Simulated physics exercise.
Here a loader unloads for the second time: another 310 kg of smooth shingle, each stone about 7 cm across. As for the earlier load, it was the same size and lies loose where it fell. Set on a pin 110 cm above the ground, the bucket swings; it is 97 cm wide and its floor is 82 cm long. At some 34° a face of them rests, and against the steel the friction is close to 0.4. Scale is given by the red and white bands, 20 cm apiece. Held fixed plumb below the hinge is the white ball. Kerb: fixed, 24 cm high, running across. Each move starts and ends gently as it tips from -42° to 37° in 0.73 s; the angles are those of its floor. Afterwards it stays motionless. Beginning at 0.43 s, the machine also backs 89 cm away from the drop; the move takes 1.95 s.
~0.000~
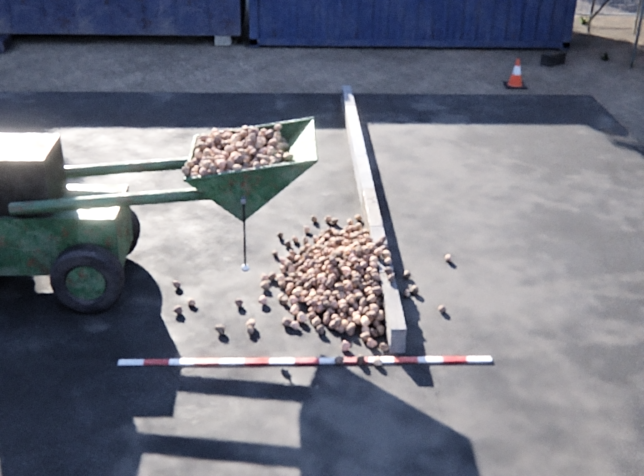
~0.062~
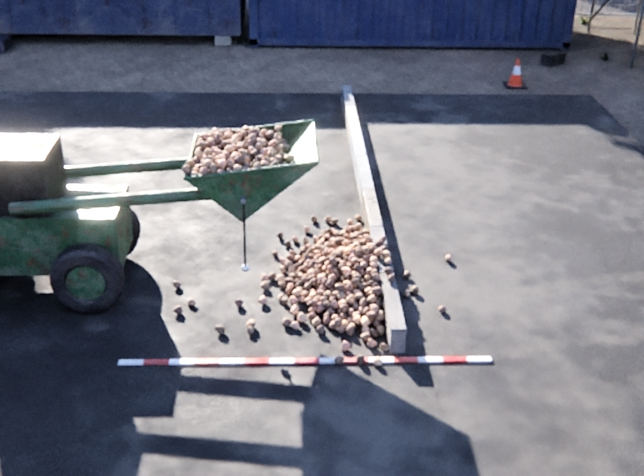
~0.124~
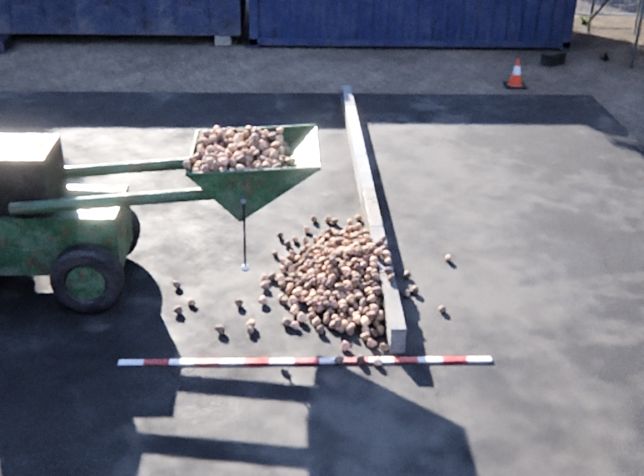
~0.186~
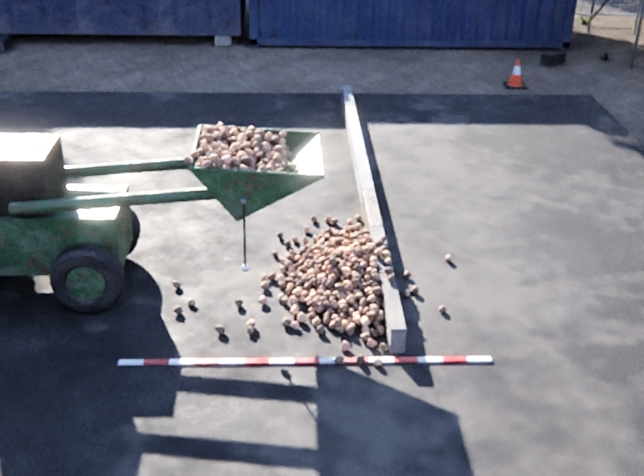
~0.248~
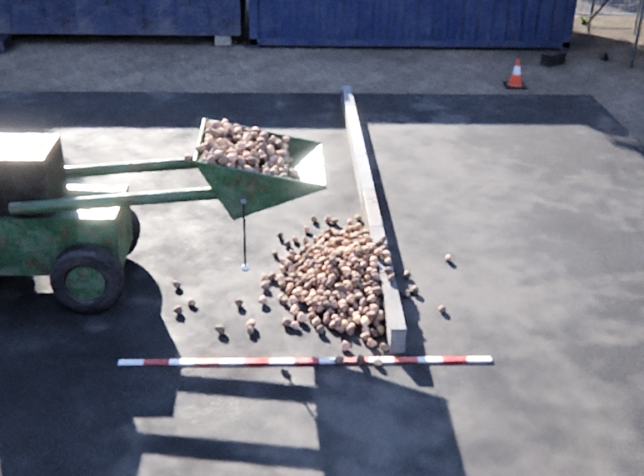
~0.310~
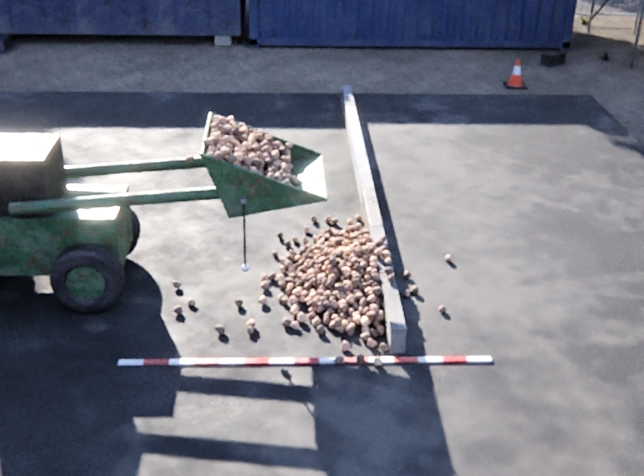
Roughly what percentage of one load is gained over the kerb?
Roughly 0 per cent.
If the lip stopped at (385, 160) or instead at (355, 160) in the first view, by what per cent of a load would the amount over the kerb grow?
About 40 and 15 per cent.
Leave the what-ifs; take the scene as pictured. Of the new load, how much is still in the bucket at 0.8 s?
Some 65 percent, roughly.
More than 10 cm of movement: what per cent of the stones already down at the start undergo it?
About 10 %.
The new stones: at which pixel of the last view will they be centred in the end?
The middle ends up near (307, 271).
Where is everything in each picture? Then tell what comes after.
Lip at (317, 161), floor tilted -42°, highest stones at (259, 134). The earlier load is highest near (382, 255), 28 cm above ground level, 101 % on this side of the kerb, 1 % over the kerb, in the first frame.
Lip at (318, 163), floor tilted -40°, highest stones at (252, 136); the stones move at 0.2 m/s on average, in the second frame.
Lip at (321, 168), floor tilted -36°, highest stones at (238, 137); the stones move at 0.3 m/s on average, in the third frame.
Lip at (324, 177), floor tilted -29°, highest stones at (224, 136); the stones move at 0.4 m/s on average, in the fourth frame.
The bucket is at -21°, its lip at (326, 188); the top of the load is at (219, 131); the stones move at 0.6 m/s on average, in the fifth frame.
Lip at (327, 200), floor tilted -11°, highest stones at (221, 127); the stones move at 0.6 m/s on average, in the sixth frame.
After 0.6 s the floor is at 25°; in per cent of one load, 100 in the bucket, 101 on this side of the kerb, 1 over the kerb; the foremost stones are at (410, 272).
After 0.8 s the floor is at 37°; in per cent of one load, 67 in the bucket, 133 on this side of the kerb, 1 over the kerb; the foremost stones are at (410, 272).
After 2.8 s the floor is at 37°; in per cent of one load, 0 in the bucket, 200 on this side of the kerb, 1 over the kerb; the foremost stones are at (415, 271).
After 5.4 s the floor is at 37°; in per cent of one load, 0 in the bucket, 200 on this side of the kerb, 1 over the kerb; the foremost stones are at (415, 271). Net gain over the kerb, 0.
